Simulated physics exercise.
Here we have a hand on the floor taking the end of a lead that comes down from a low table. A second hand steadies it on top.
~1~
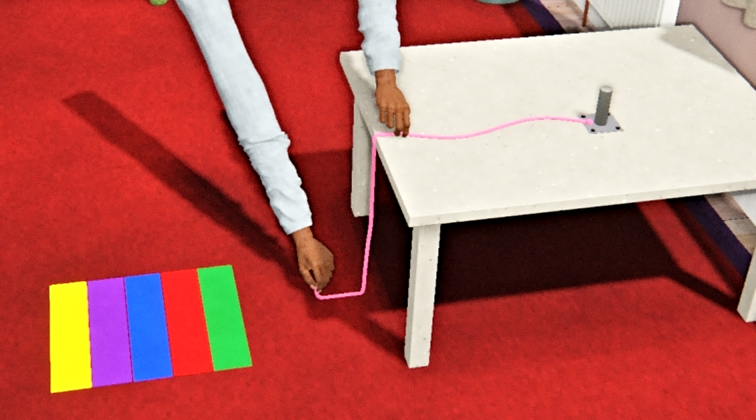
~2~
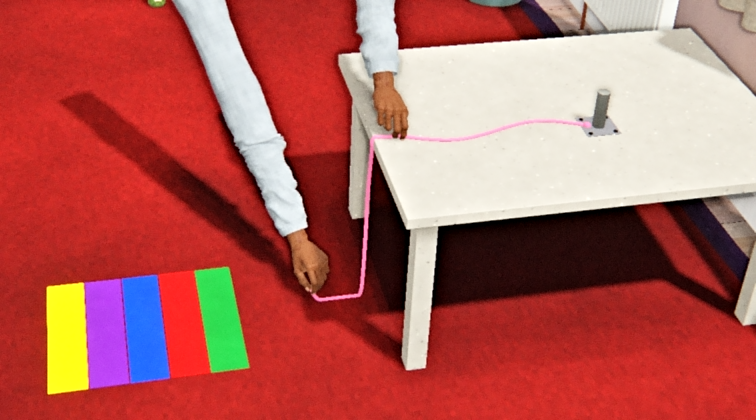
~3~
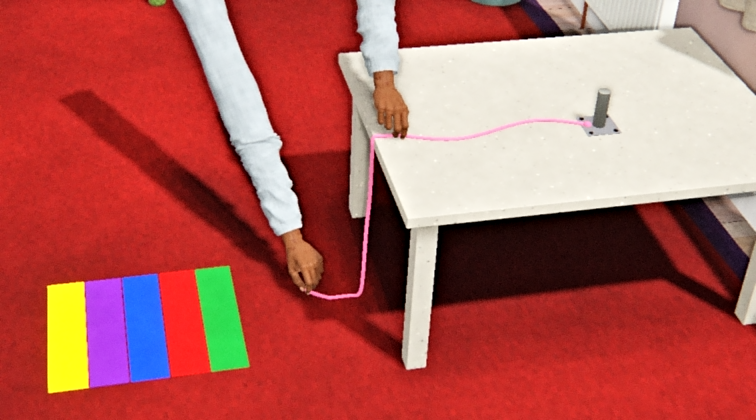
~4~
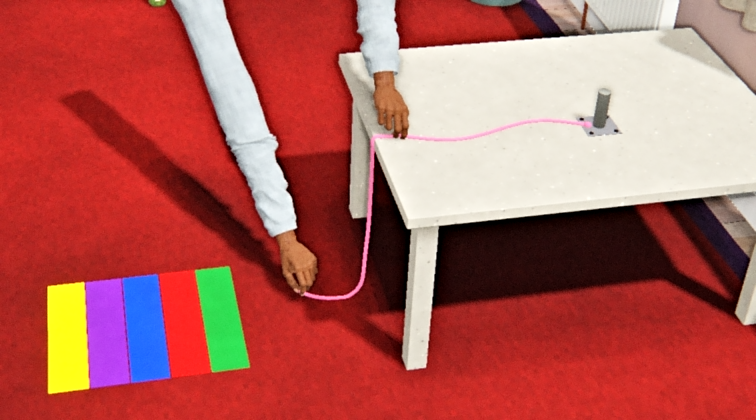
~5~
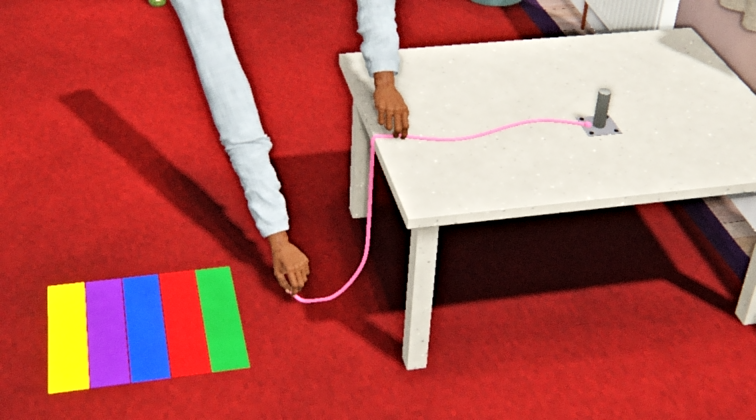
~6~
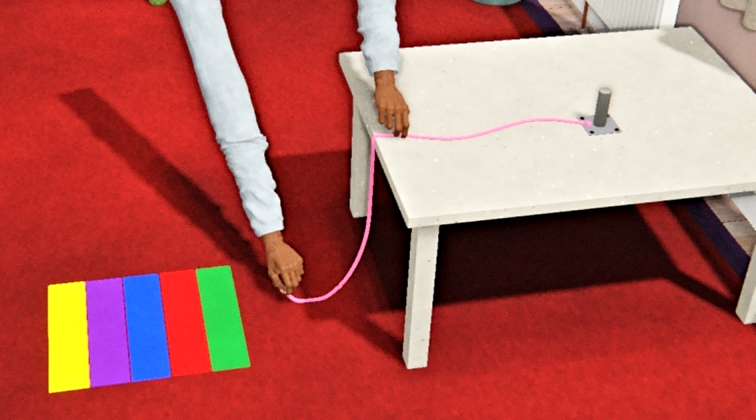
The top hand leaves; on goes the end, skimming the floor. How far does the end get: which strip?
It gets as far as the red strip.
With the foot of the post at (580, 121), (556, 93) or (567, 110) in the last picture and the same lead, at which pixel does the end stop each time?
About (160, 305), (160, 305) and (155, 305).
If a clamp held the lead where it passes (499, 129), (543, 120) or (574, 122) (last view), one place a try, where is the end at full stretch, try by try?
In that order: (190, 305), (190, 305) and (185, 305).
Soon after, end near (245, 297); short of the strips.
Then, end near (206, 301); over green.
At full stretch, end near (183, 304); over red. The red one.
